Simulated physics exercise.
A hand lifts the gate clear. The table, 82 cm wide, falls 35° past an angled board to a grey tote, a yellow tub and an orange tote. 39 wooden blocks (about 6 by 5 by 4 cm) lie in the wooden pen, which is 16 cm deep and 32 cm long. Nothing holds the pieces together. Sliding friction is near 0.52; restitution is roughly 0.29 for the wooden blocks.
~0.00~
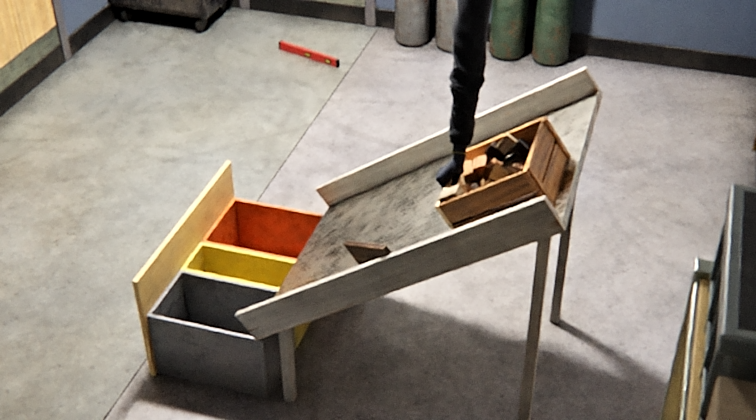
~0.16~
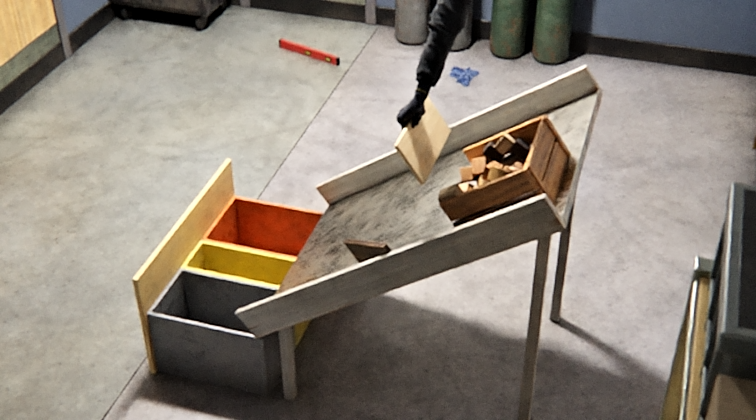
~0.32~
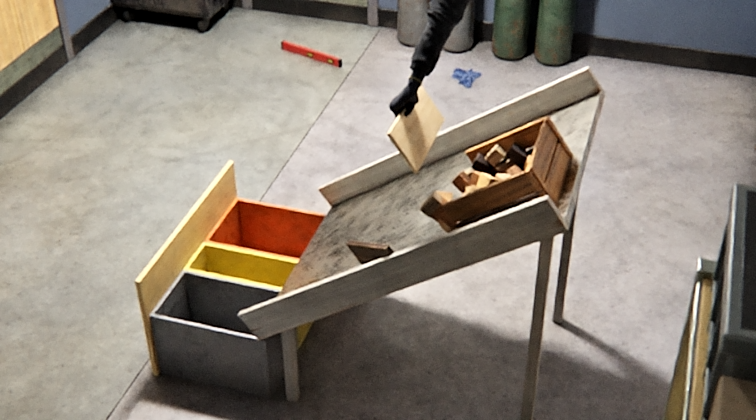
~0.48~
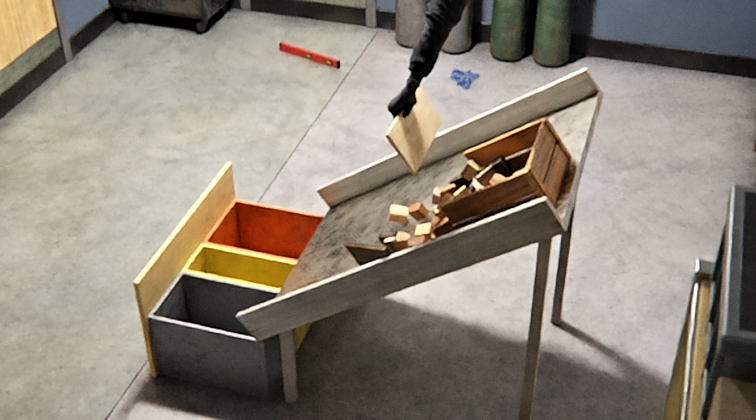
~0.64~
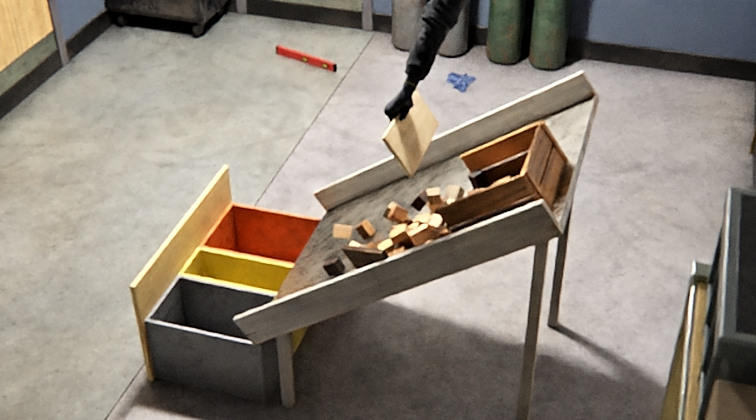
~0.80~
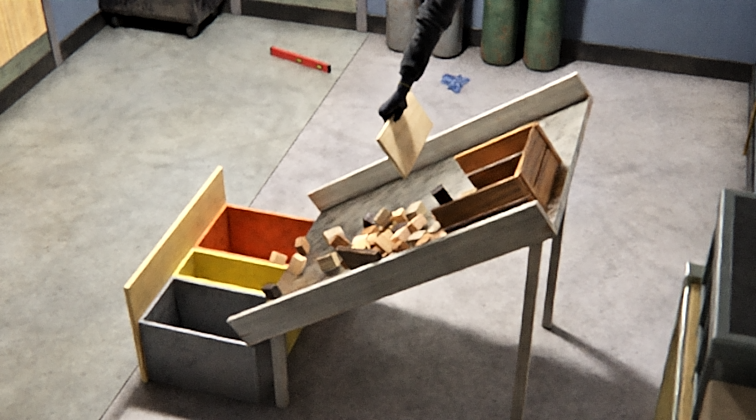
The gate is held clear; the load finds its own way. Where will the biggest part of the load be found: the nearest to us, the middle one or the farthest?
The largest share ends in the centre one: The yellow tub.
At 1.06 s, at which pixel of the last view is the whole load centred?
Near (344, 251).
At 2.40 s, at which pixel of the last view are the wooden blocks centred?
At about (222, 318).
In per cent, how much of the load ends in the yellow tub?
Some 60 per cent of them.
After 1.06 s, 1 in the grey tote, 4 in the yellow tub, 1 in the orange tote, 31 on the slope and 2 in the air.
After 1.38 s, 3 in the grey tote, 11 in the yellow tub, 3 in the orange tote, 16 on the slope and 6 in the air.
After 1.82 s, 8 in the grey tote, 23 in the yellow tub, 4 in the orange tote and 4 on the slope.
Final count (at 2.40 s), 11 in the grey tote, 23 in the yellow tub, 4 in the orange tote and 1 on the slope.
